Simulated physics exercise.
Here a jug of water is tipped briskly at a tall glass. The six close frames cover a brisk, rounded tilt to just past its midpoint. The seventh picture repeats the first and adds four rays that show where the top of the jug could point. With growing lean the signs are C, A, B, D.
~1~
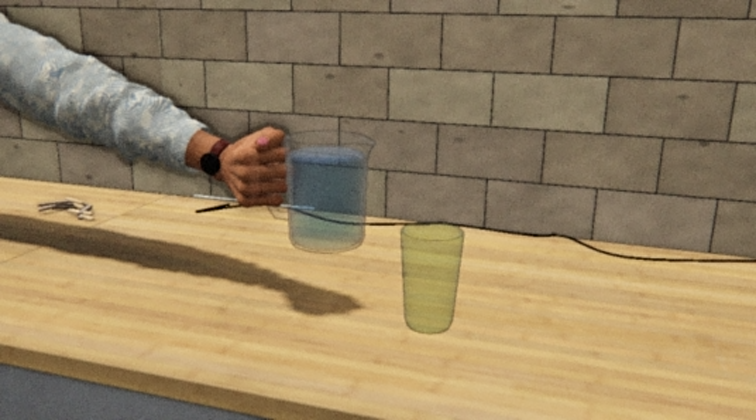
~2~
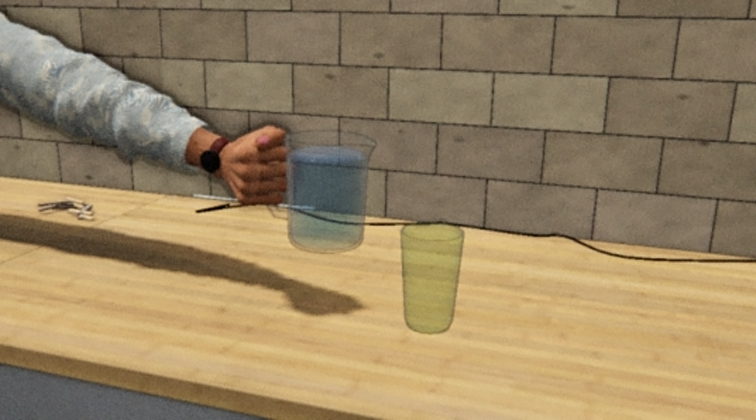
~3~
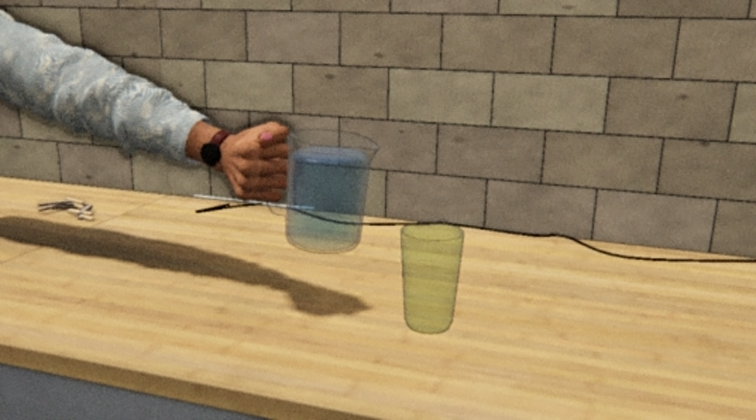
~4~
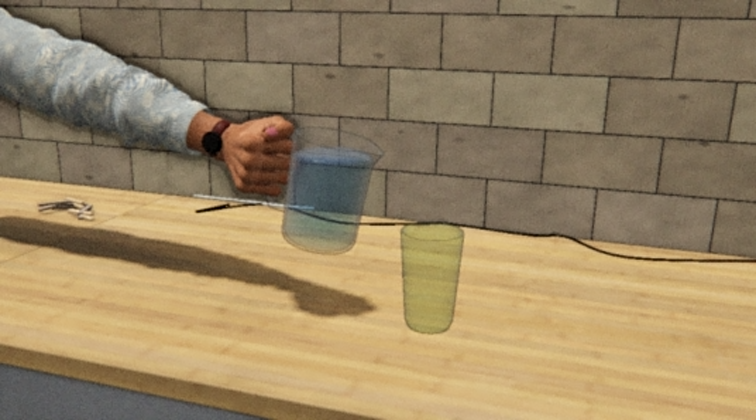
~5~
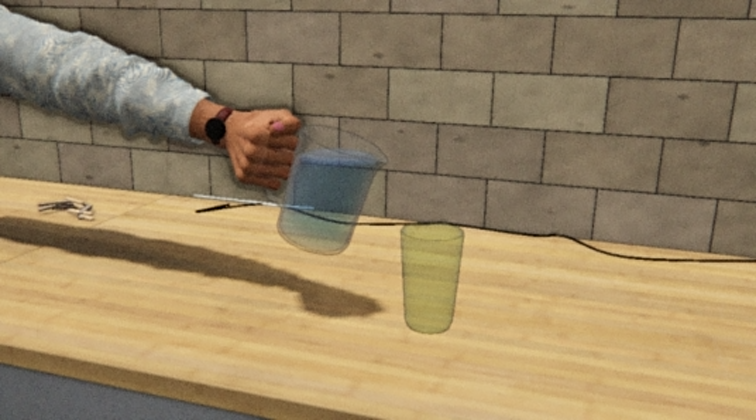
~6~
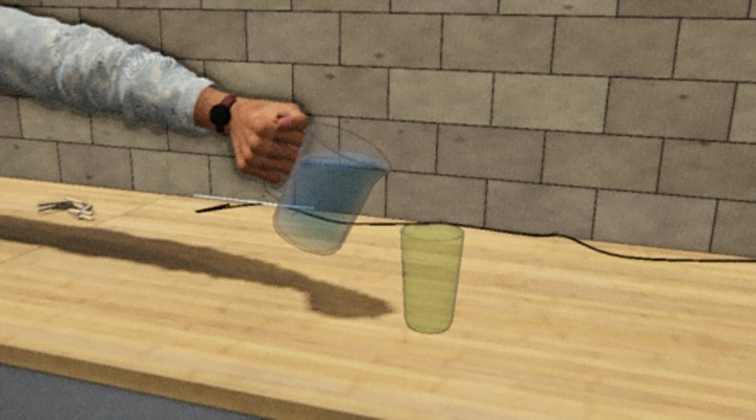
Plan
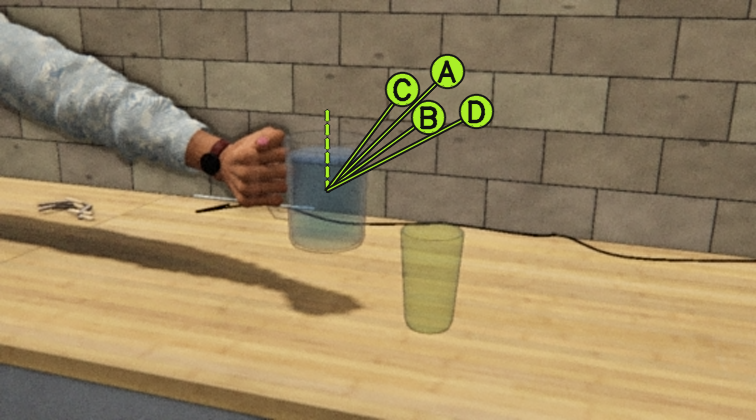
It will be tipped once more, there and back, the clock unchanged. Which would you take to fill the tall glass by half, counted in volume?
Use line B.
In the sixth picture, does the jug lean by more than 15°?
Yes, it does.
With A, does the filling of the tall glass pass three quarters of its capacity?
No.
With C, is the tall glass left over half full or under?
Under half.
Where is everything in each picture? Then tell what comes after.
In the first picture, upright, lip at (373, 143); rim of the tall glass round (432, 231); nothing has left yet.
In the second picture, upright, lip at (374, 144); nothing has left yet.
In the third picture, tipped about 5°, lip at (377, 148); nothing has left yet.
In the fourth picture, tipped about 11°, lip at (382, 154); nothing has left yet.
In the fifth picture, tipped about 18°, lip at (386, 161); nothing has left yet.
In the sixth picture, tipped about 25°, lip at (390, 170); nothing has left yet.
In lime, A at (436, 83); B at (414, 127); C at (392, 104); D at (461, 120).
If A is chosen, the tall glass ends with about 33 % of what it can hold.
If B is chosen, the tall glass ends with about 50 % of what it can hold.
If C is chosen, the tall glass ends with about 20 % of what it can hold.
If D is chosen, the tall glass ends with about 69 % of what it can hold.
